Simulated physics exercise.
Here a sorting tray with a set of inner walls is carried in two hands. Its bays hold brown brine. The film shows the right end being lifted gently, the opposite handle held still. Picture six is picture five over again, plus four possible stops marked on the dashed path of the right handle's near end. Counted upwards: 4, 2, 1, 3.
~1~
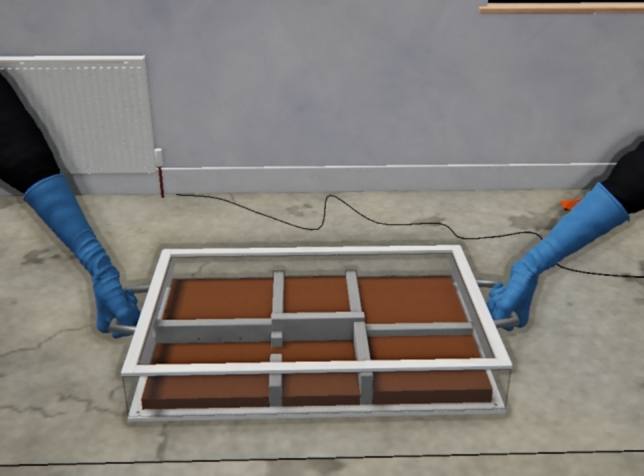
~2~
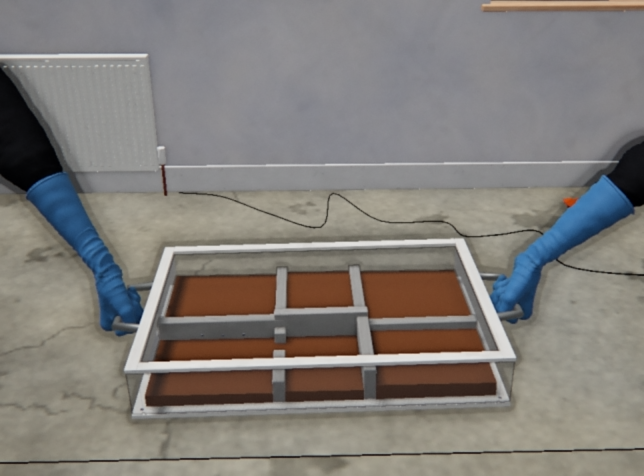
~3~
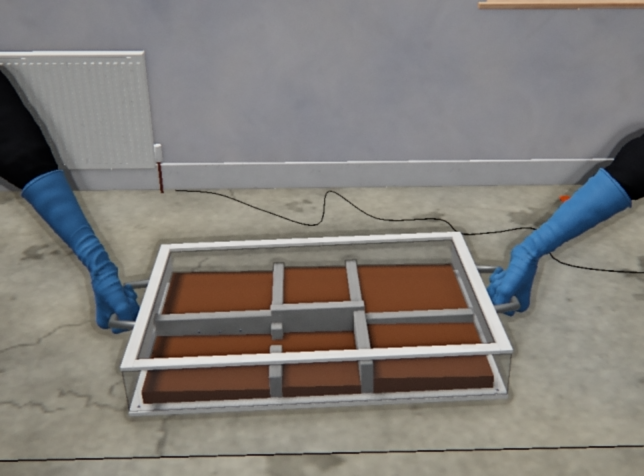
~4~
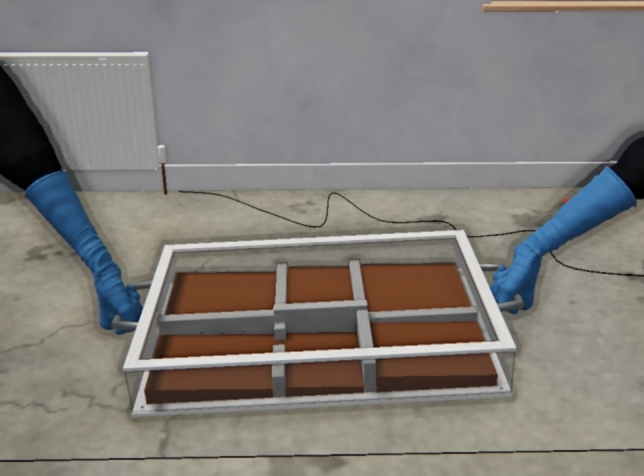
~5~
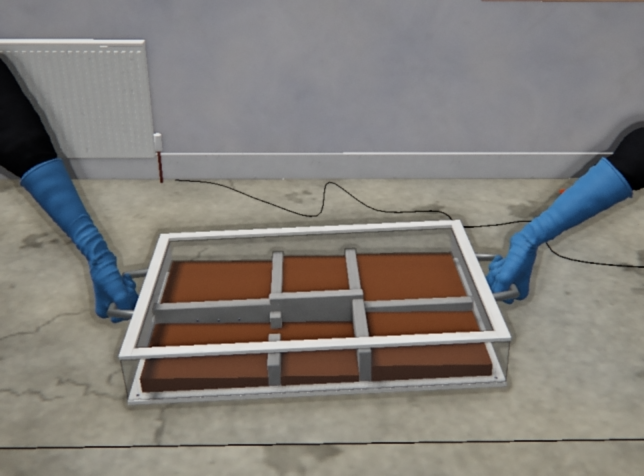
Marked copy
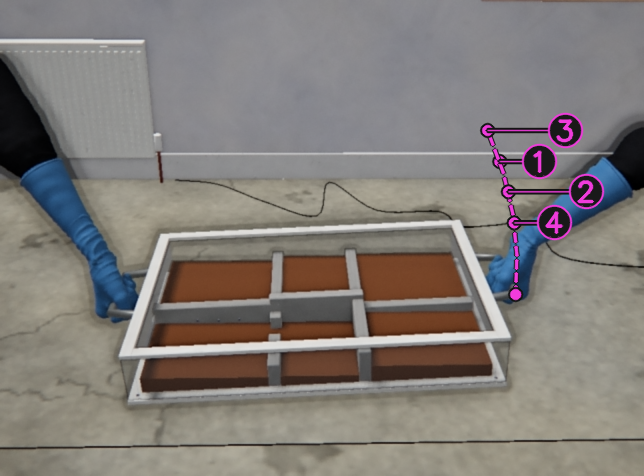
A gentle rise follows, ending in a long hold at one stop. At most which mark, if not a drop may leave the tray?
2 is the one.
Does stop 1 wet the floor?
Yes, it does.
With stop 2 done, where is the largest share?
It is the back left one.
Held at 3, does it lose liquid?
Yes, that goes wrong.
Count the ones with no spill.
Two.
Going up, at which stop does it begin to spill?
That is stop 1.
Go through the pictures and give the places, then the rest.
In the first frame, the tray is level; deepest in the back middle bay, at (316, 303), shallowest in the front middle; right handle at (506, 302).
The second frame shows tipped about 1° down to the left; no wall is crossed; right handle at (510, 295).
The third frame shows tipped about 2° down to the left; no wall is crossed; right handle at (507, 287).
The fourth frame shows tipped about 3° down to the left; no wall is crossed; right handle at (510, 285).
The fifth frame shows tipped about 3° down to the left; deepest in the back middle bay, at (316, 282), shallowest in the front middle; right handle at (506, 275).
In magenta, 1 at (499, 161); 2 at (508, 191); 3 at (487, 130); 4 at (514, 222).
Choosing 1, about 8 % goes over the rim.
Choosing 2, nothing spills; the back left bay holds the most.
Choosing 3, about 25 % goes over the rim.
Choosing 4, nothing spills; the back left bay holds the most.
